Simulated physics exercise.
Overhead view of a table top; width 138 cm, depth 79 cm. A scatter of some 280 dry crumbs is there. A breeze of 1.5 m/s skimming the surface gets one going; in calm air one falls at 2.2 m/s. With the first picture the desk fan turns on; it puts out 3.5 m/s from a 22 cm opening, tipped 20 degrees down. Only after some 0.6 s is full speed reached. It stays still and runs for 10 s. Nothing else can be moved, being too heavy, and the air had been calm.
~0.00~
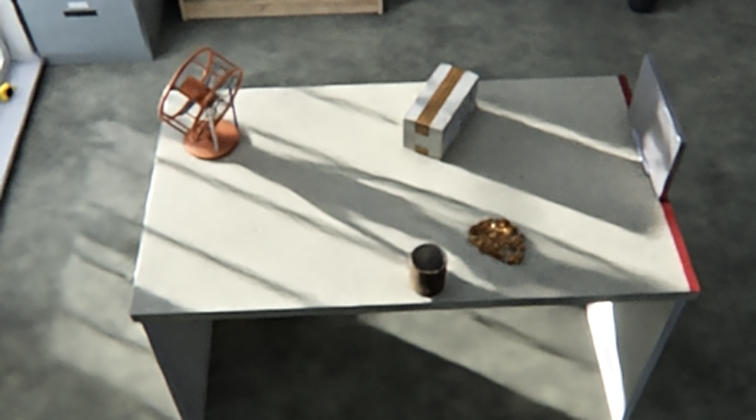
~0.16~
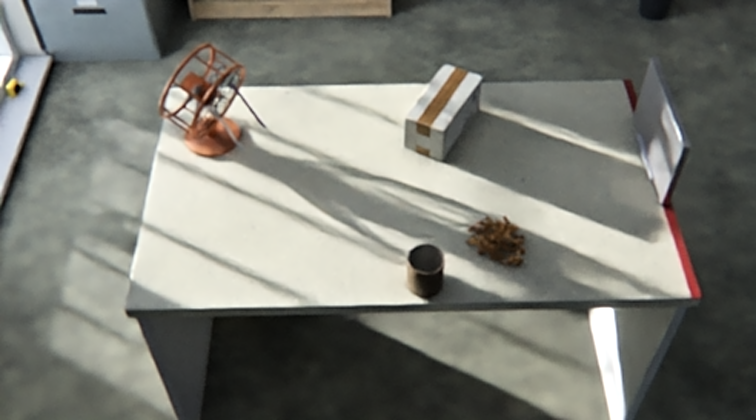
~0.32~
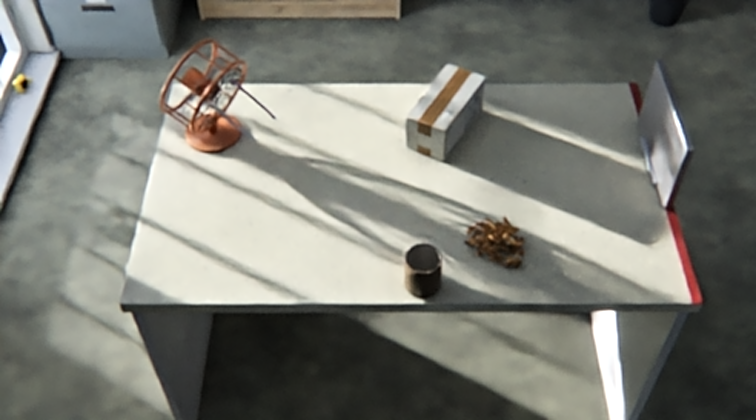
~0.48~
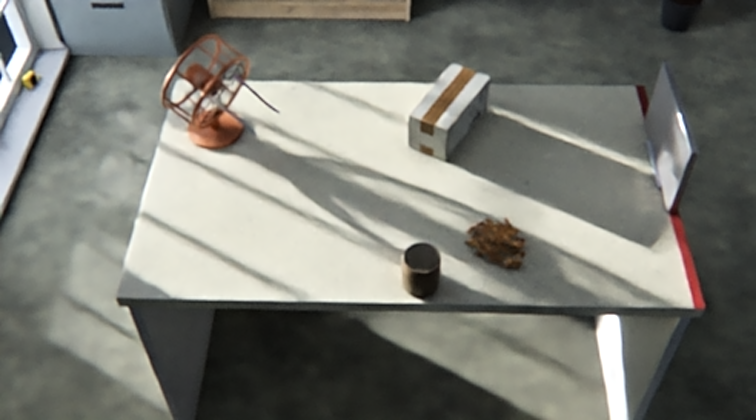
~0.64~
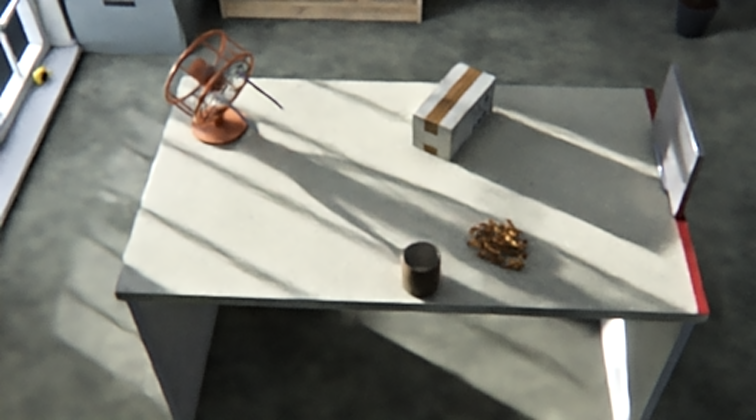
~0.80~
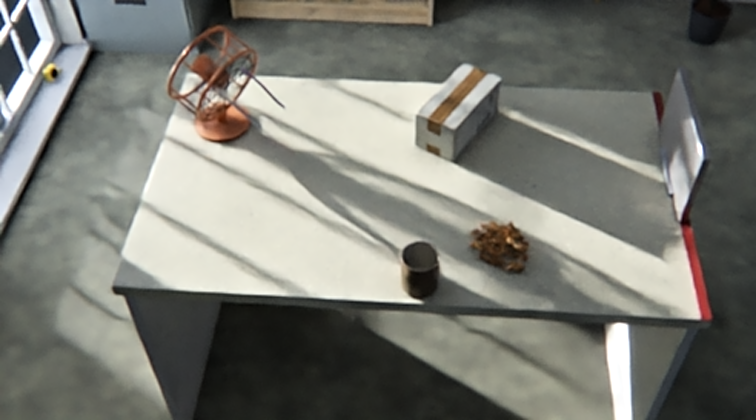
A white table with a red edge held a small copper-coloured fan, a taped box, a mug and a heap of brown crumbs, and nothing on it stirred as the view shifted slightly.
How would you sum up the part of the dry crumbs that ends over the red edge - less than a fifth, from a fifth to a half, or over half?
I would sum it up as from a fifth to a half.
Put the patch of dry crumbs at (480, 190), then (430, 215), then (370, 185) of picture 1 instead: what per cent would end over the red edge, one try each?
Taking the three spots in order, you'd get around 60 percent, 50 percent and 60 percent.
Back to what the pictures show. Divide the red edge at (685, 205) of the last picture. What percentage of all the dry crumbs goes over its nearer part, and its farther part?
Some 40 % go over the nearer part and around 0 % over the farther part.
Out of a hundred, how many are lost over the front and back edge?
I'd guess close to 60 percent front and near 0 percent back.
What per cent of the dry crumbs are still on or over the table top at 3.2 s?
Roughly 0 per cent.
After 2.0 s, 39 % are over the red edge; 100 % have settled or left.
After 3.2 s, 39 % are over the red edge; 100 % have settled or left.
After 5.5 s, 39 % are over the red edge; 100 % have settled or left.
After 10.0 s, at the end, 39 % are over the red edge.
